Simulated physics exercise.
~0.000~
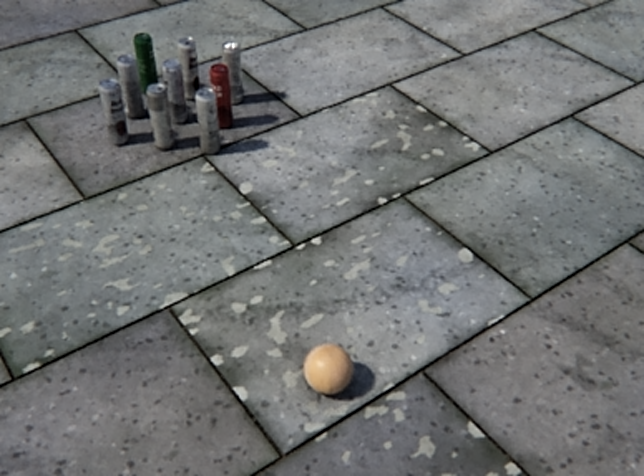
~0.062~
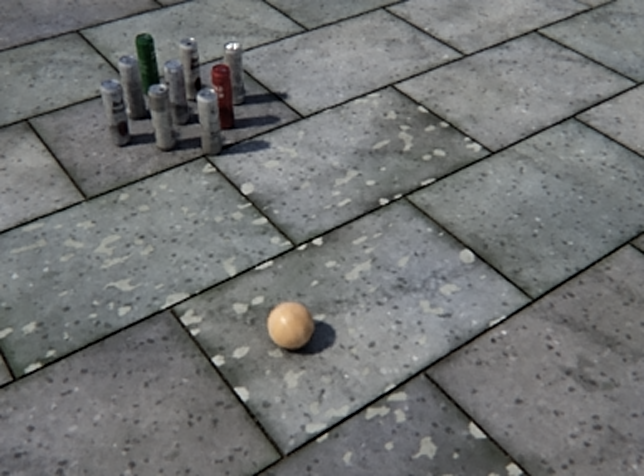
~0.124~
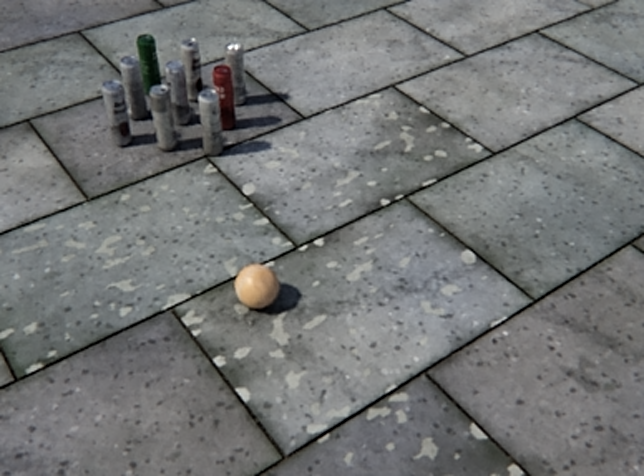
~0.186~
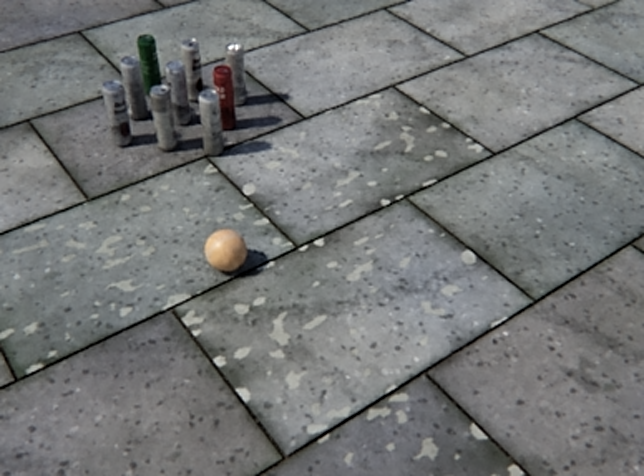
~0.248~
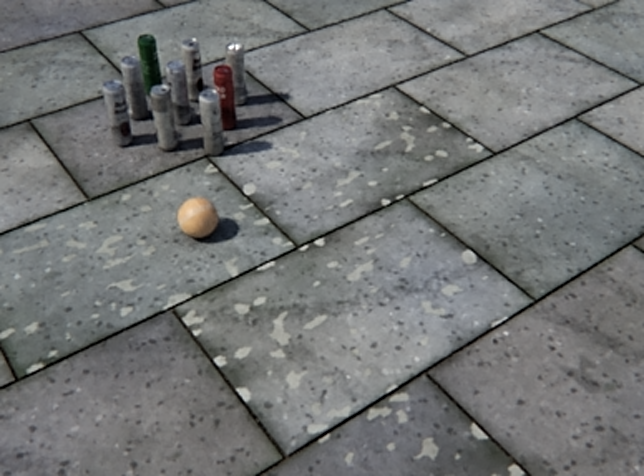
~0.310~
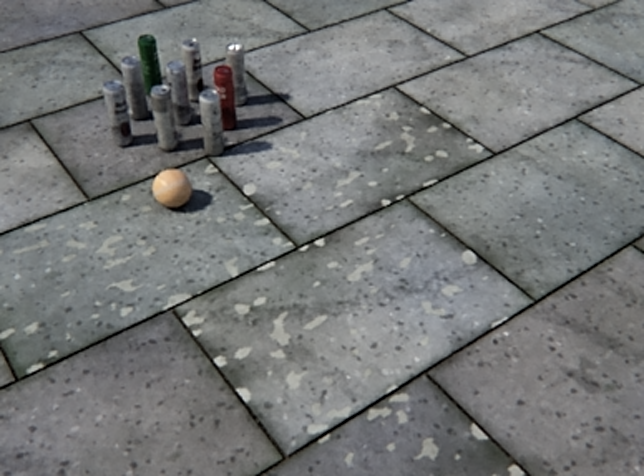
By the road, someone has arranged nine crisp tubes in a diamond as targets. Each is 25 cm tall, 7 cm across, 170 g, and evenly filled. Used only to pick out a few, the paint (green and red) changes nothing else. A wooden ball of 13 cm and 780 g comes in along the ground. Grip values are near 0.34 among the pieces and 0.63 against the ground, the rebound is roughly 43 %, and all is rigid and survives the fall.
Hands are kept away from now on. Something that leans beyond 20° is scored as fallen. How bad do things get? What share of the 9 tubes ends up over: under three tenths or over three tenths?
Less than three tenths.
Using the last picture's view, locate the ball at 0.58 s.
Near (95, 102).
After 0.58 s, ball still moving; 1 of the 9 tubes over.
In the end (1.5 s), ball rolling away; 1 of the 9 tubes over; red tube unmoved; green tube unmoved. That is 11 per cent. From the last view, middles, red tube near (225, 99), green tube near (151, 67).
